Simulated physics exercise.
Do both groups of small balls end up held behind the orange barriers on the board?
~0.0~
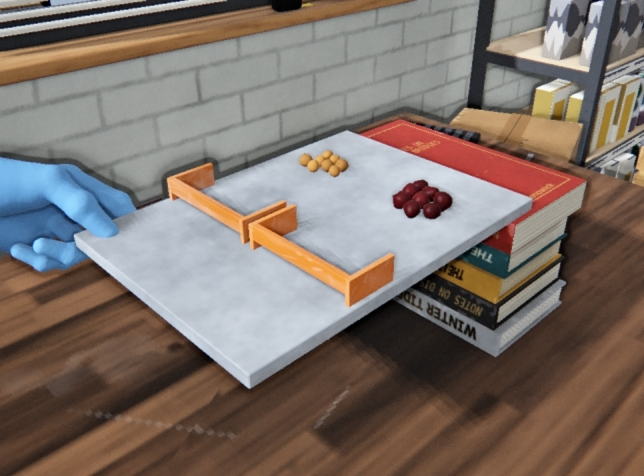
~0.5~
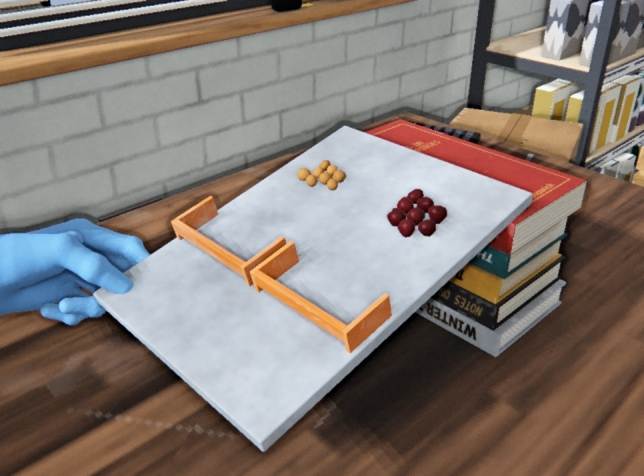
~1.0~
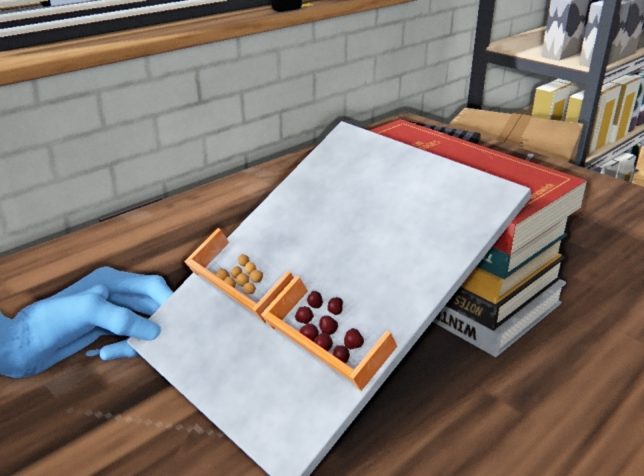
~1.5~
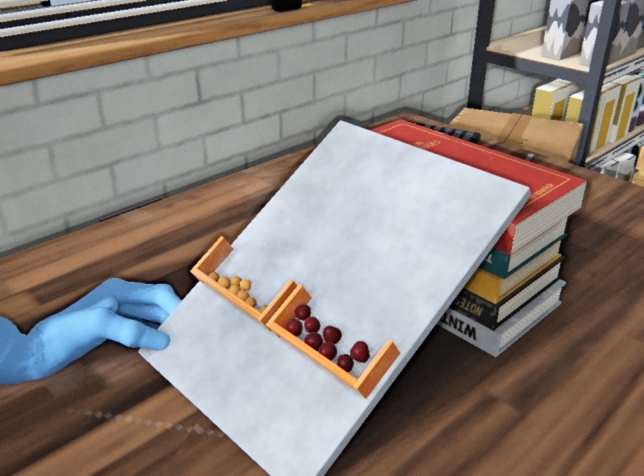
Yes, the tan balls and the dark red balls are each stopped by their own orange barrier and stay on the tilted board.
